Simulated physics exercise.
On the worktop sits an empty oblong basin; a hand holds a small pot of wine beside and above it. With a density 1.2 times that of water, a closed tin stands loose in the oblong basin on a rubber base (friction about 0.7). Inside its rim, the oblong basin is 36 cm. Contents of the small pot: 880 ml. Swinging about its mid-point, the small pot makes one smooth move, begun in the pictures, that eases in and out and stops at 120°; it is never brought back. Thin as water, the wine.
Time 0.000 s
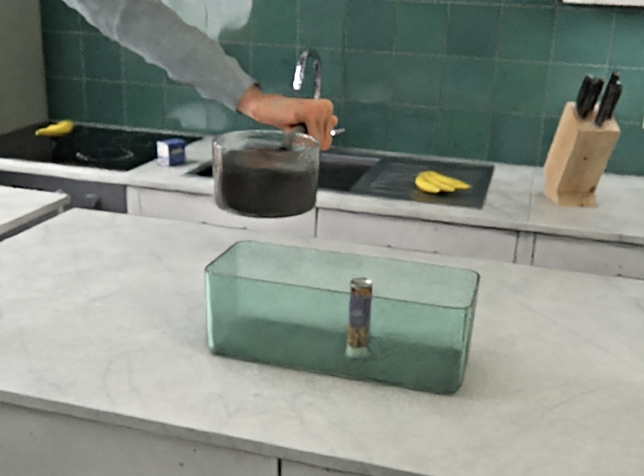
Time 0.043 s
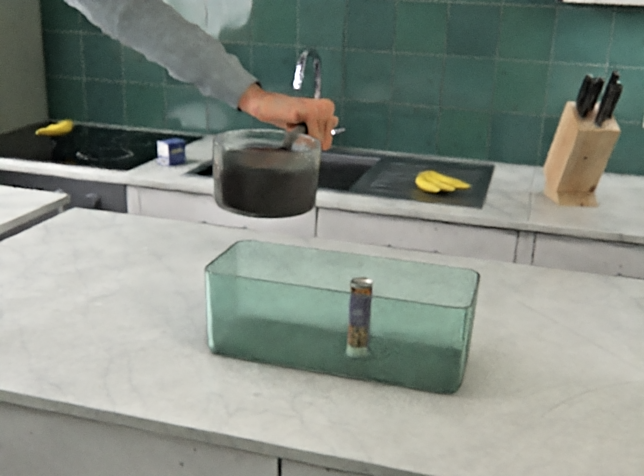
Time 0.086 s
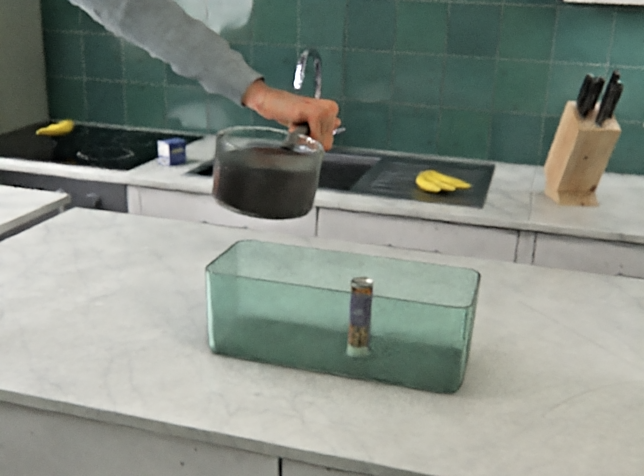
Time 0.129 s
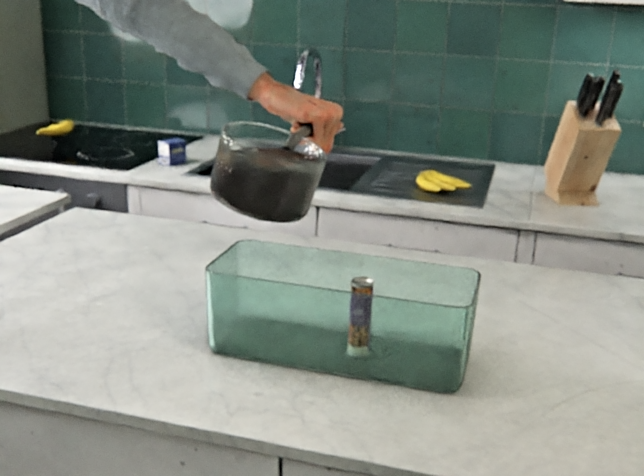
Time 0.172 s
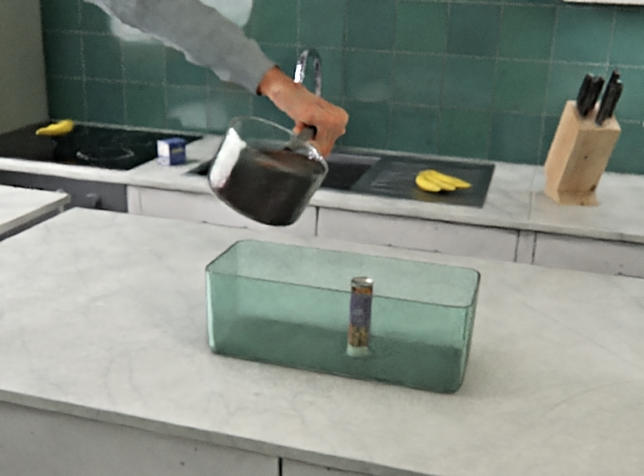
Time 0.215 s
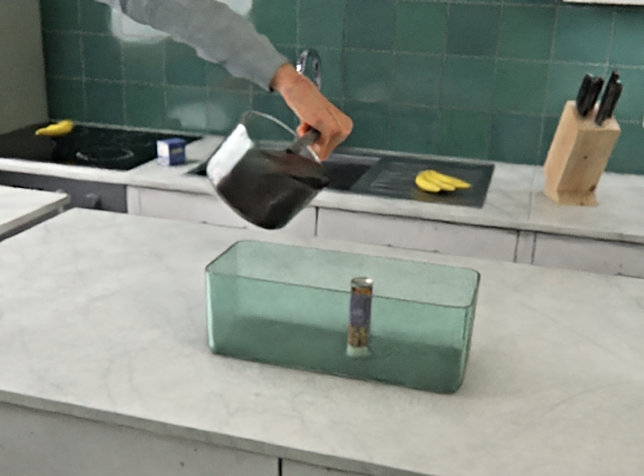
In the video, a hand holds a small clear pot of dark liquid above a greenish see-through oblong basin with a small tin standing inside, and steadily tilts the pot rightward, its right rim lowering while the basin stays still.
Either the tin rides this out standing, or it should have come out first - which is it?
It tilts over.
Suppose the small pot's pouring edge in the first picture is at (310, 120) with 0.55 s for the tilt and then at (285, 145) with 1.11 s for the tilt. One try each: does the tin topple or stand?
First it falls; then it keeps standing.
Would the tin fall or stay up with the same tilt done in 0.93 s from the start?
Then the tin tumbles.
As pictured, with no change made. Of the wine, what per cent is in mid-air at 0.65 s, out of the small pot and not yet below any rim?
About 4 per cent.
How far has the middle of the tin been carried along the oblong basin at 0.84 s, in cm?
Near 7 cm of travel.
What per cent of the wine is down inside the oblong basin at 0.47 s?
Near 42 in a hundred.
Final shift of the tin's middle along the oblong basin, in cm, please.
In the end the tin's centre has shifted about 7.5 centimetres.
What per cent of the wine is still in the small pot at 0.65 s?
I'd say some 2 per cent remains.
By 0.47 s the tilt is 113° and 23 per cent is still to pour; the tin stands where it began.
By 0.65 s the tilt is 120° and 2 per cent is still to pour; the tin leans 17°.
By 0.84 s the tilt is 120° and 0 per cent is still to pour; the tin lies on its side.
By 1.05 s the tilt is 120° and 0 per cent is still to pour; the tin lies on its side.
At rest the tin lies on its side.
